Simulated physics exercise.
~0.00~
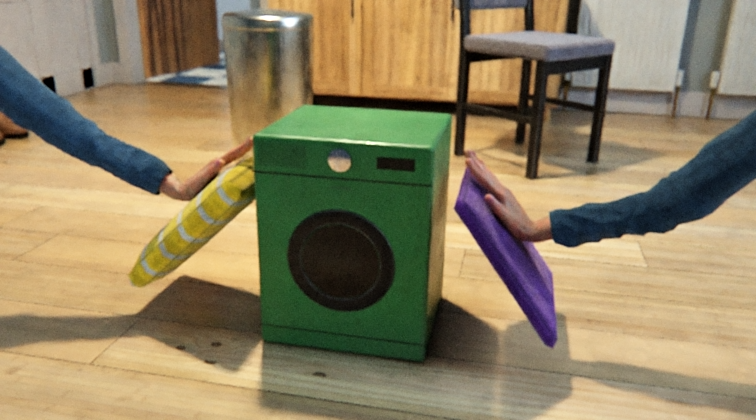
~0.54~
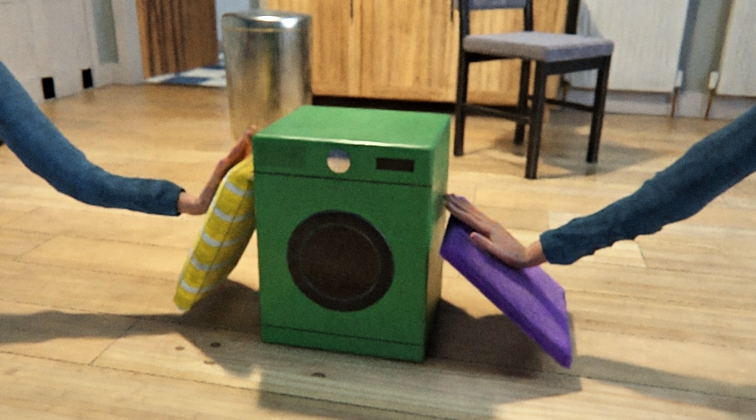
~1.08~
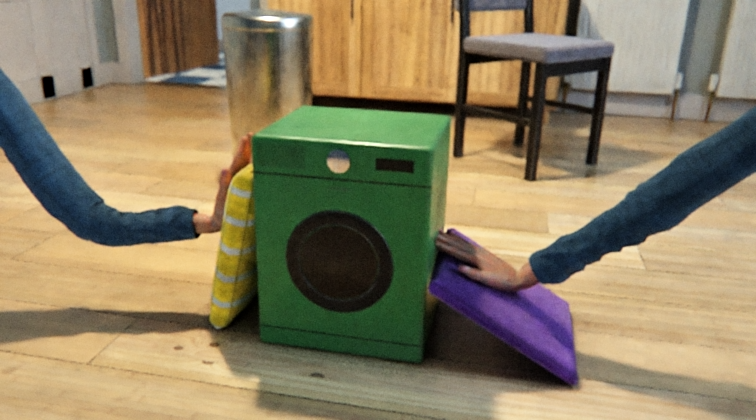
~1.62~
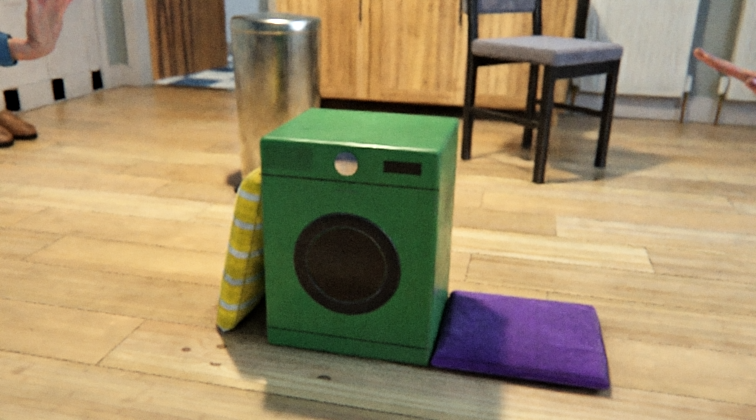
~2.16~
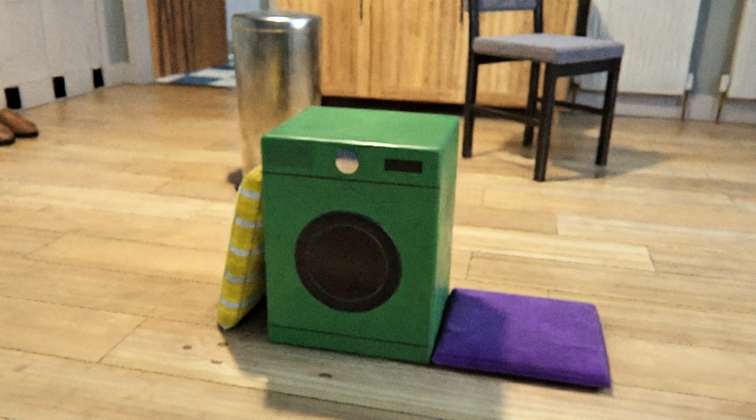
The video shows two hands pressing a yellow pillow and a purple seat pad against opposite sides of a green machine on a wooden floor. The hands let go and draw back, leaving the pillow propped on the left and the pad lying flat on the right.
